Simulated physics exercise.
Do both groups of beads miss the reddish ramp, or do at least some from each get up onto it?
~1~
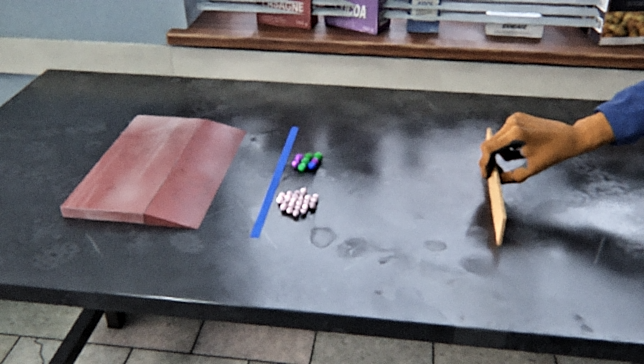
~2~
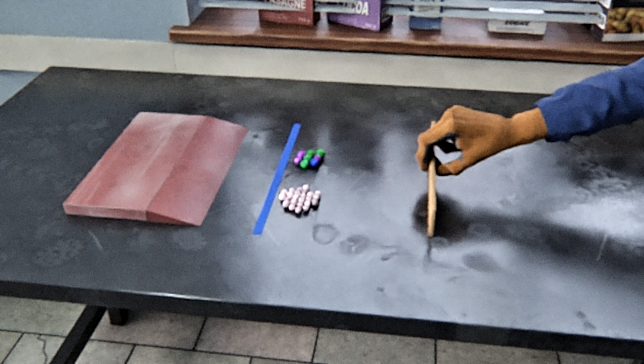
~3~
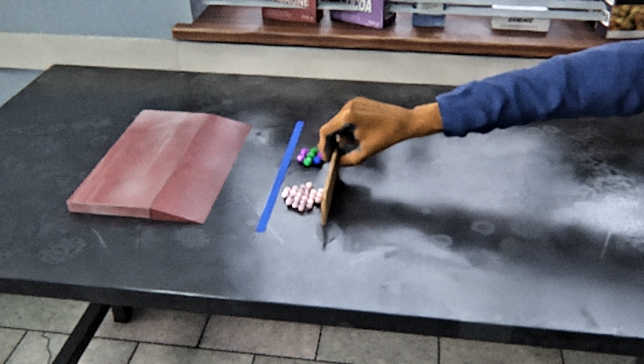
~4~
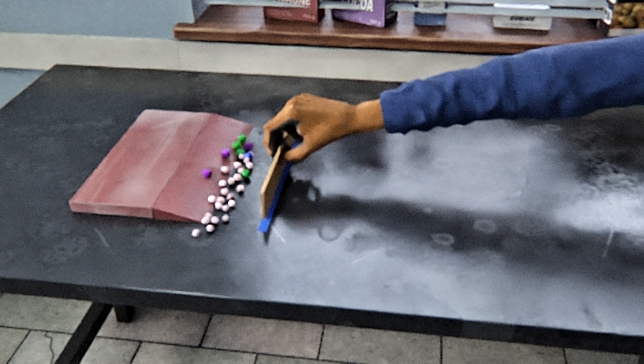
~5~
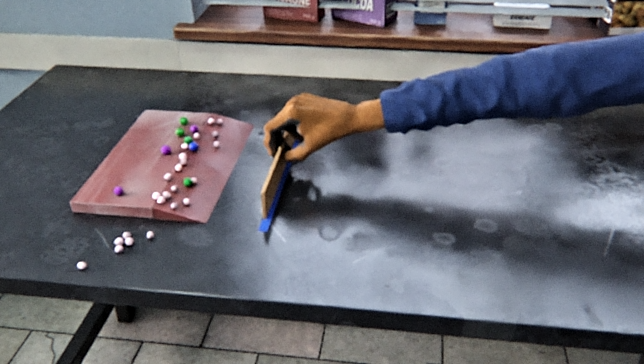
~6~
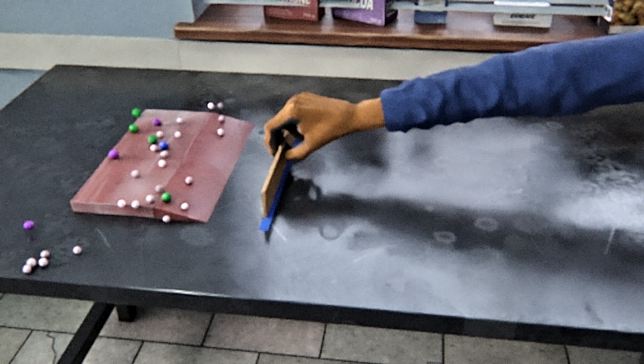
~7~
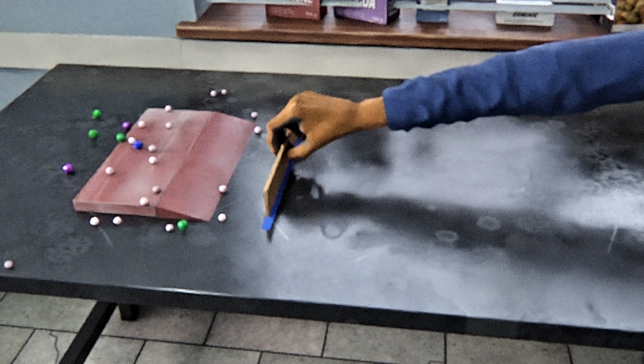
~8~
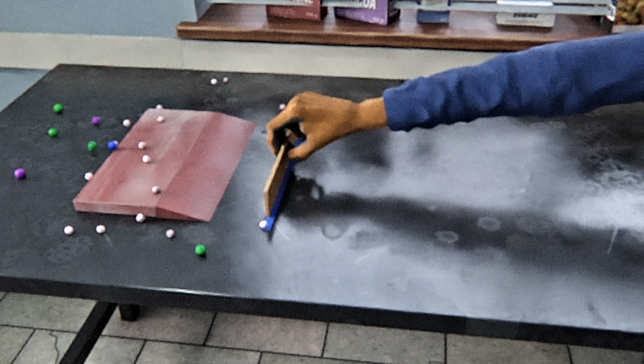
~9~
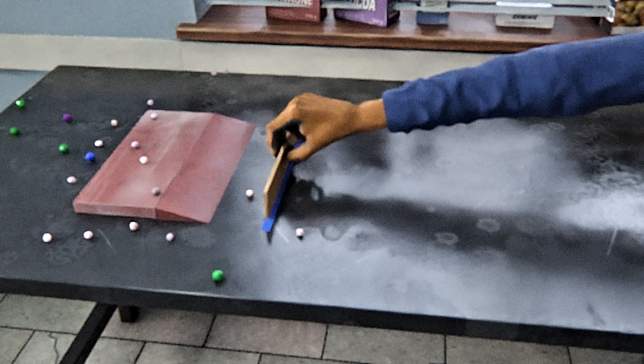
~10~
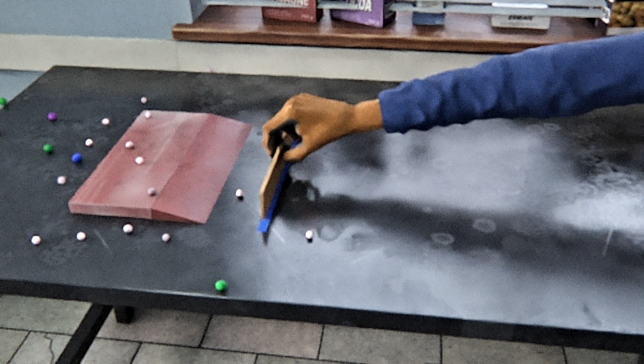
At least some beads from both the nearer pale group and the farther coloured group get up onto the reddish ramp.
